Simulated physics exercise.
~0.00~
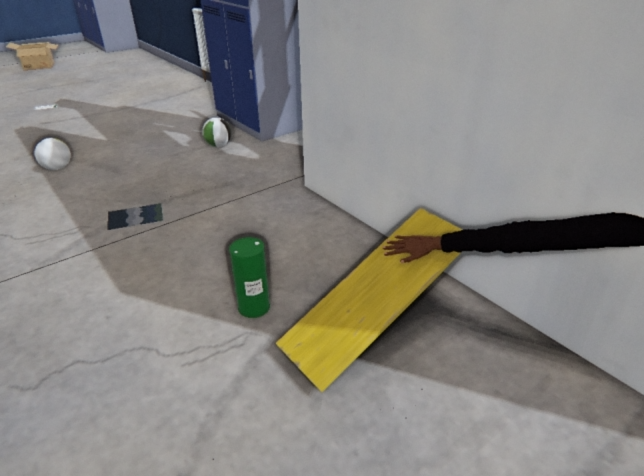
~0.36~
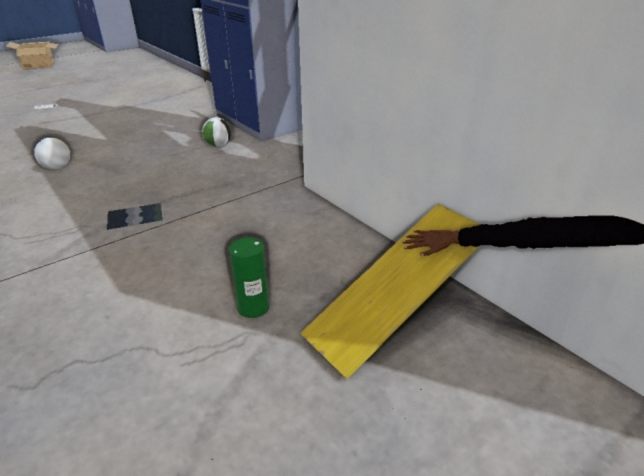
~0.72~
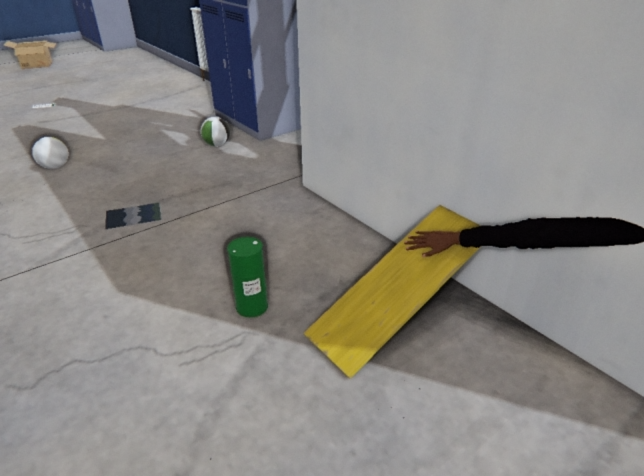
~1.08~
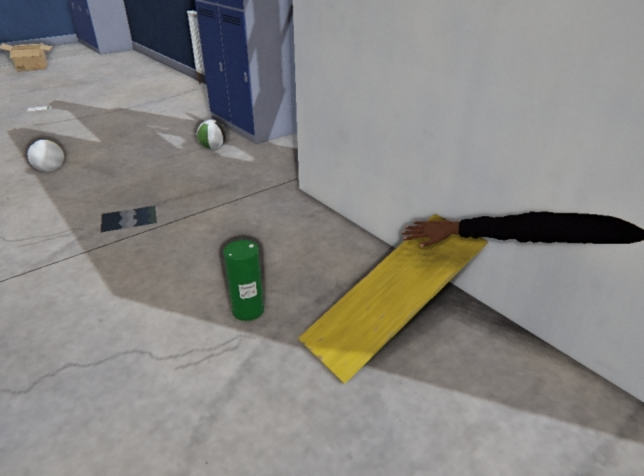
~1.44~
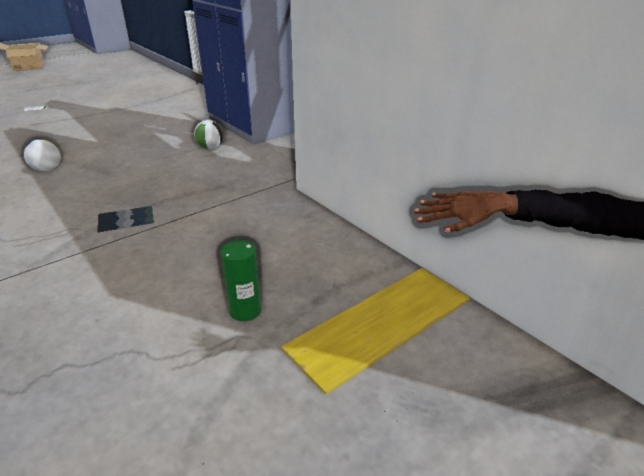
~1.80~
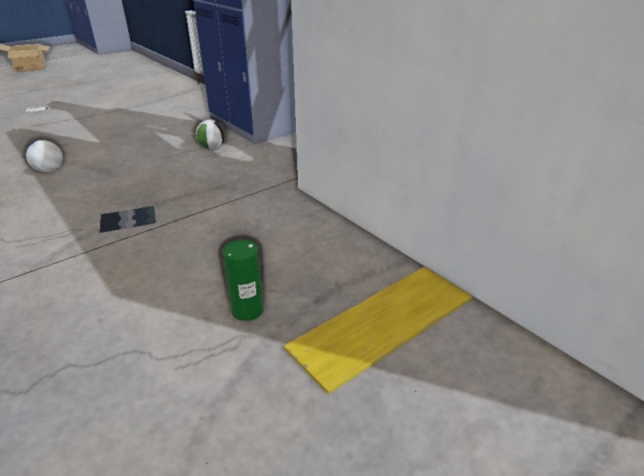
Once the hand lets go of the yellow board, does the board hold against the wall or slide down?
The yellow board slides down after the hand lets go, and it comes to rest low on the floor beside the wall.
An arm in a black sleeve reaches in from the right, its hand on a long yellow board tilted toward a bare pale wall, seen from above by a slightly swaying camera. A green canister stands on the concrete floor to the left, with two balls, a dark mat and blue lockers farther back. The hand shifts the board a little to the right, and it rests leaning there. Then the hand lets go and draws back, and the board slips down. It ends lying low on the floor by the wall, the arm gone and the canister still in its place.
